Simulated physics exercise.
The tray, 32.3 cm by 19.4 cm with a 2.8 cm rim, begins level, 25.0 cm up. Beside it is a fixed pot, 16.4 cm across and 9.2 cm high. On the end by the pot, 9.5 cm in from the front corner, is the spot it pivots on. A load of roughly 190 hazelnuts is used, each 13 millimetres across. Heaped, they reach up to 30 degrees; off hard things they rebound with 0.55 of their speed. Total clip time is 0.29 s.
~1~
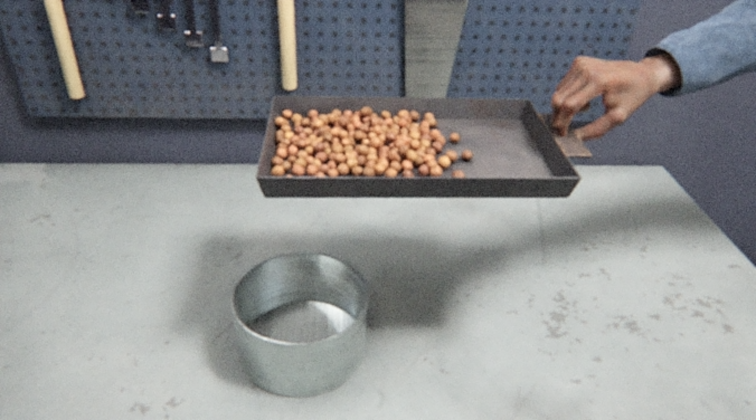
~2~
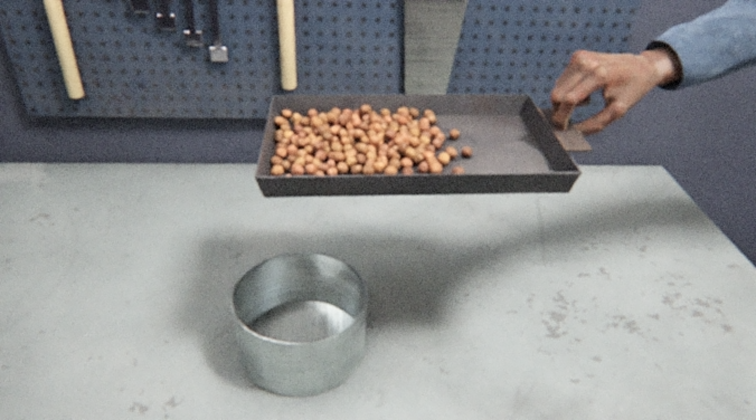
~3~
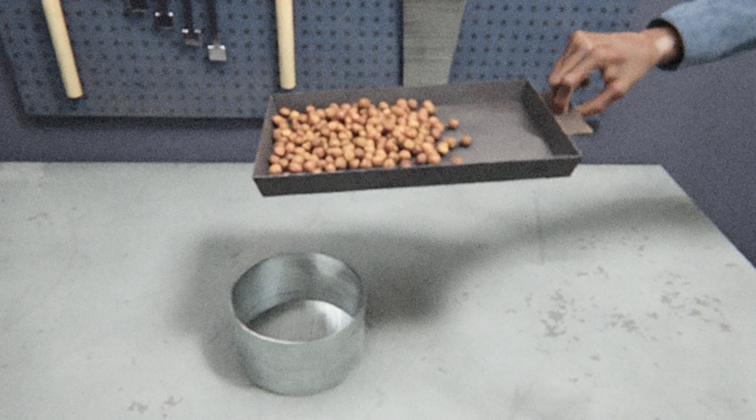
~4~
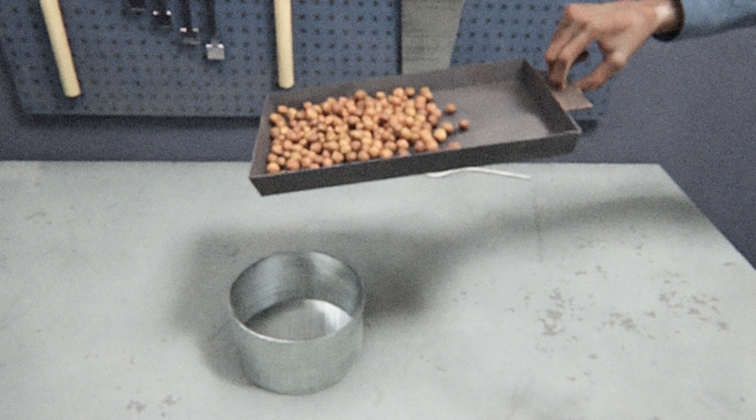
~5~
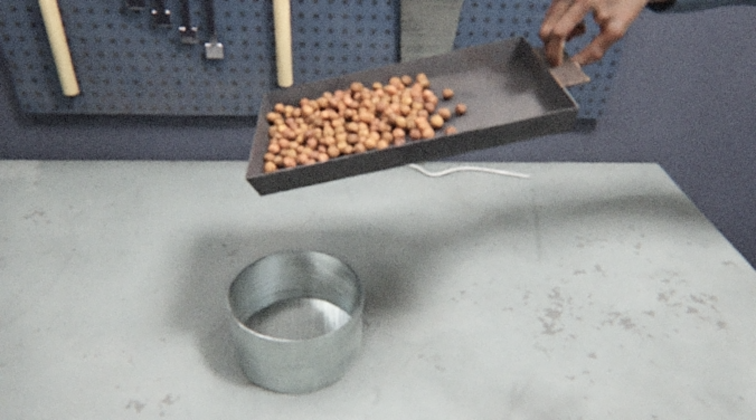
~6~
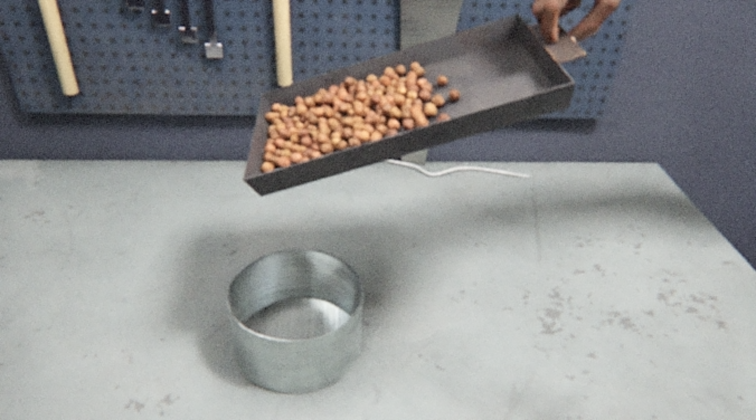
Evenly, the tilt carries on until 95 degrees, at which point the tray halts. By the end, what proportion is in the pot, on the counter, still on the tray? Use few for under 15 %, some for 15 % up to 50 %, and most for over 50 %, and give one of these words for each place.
Pot: Few, counter: Most, left on the tray: Few.
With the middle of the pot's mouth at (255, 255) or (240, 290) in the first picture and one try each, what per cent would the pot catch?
The shares would be near 35 and 55 per cent respectively.
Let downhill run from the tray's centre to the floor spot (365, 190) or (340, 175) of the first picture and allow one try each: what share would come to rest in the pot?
Near 95 and 45 percent, in that order.
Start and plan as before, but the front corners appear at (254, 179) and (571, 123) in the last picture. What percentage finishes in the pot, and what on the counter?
Pot 35 % / counter 65 %.
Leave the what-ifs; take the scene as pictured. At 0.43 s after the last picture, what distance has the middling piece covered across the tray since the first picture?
3 cm.
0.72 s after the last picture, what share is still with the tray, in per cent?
Some 95 per cent of the load.
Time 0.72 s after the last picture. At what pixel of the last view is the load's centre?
Near (267, 104).
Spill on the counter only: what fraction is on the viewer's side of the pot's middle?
About 30 per cent.
Then, 0.43 s after the last picture, tilt 55 degrees; the tray holds 100 %, the pot 0 %.
Then, 0.72 s after the last picture, tilt 80 degrees; the tray holds 95 %, the pot 0 %.
Then, 1.11 s after the last picture, tilt 95 degrees; the tray holds 10 %, the pot 0 %.
In the end, pot 0 %, counter 100 %, tray 0 %.
